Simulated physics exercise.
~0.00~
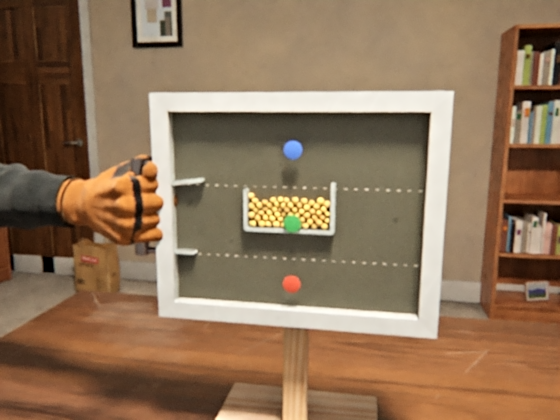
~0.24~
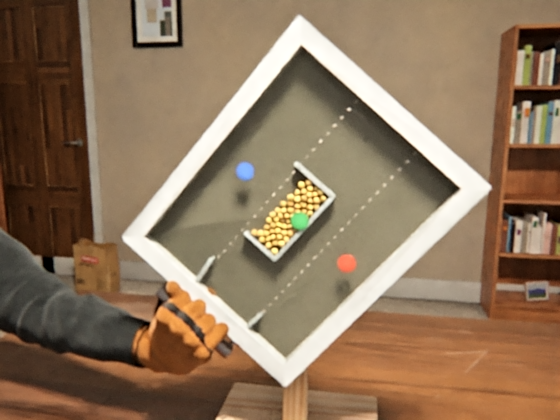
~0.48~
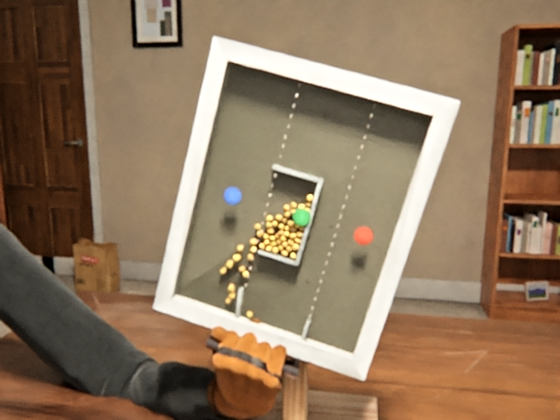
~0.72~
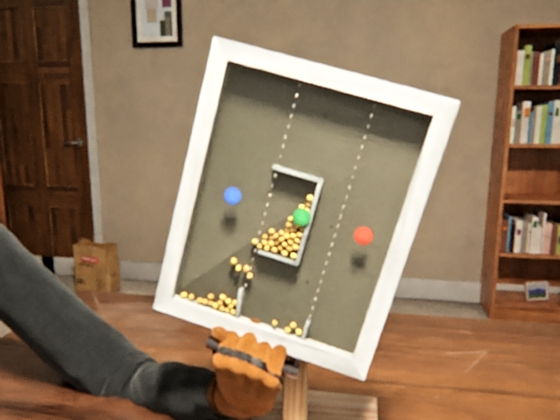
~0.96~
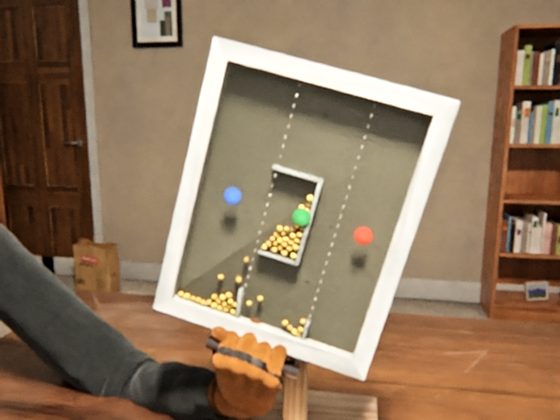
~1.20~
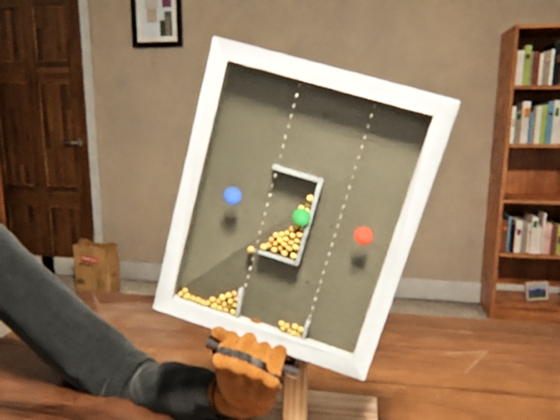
A white-framed box with a clear front stands on a wooden post above a wooden table, seen from the front in a room with a door at left and a bookcase at right. Blue, green and red dots and dashed lines mark its strips, and pale golden beads fill a small open tray in the middle. An orange-gloved hand turns the box anticlockwise. As it tilts steeply, beads spill from the tray towards the lower left, then the turning stops. Finally beads lie along the bottom in the blue and green strips, some remain in the tray, and none reach red.
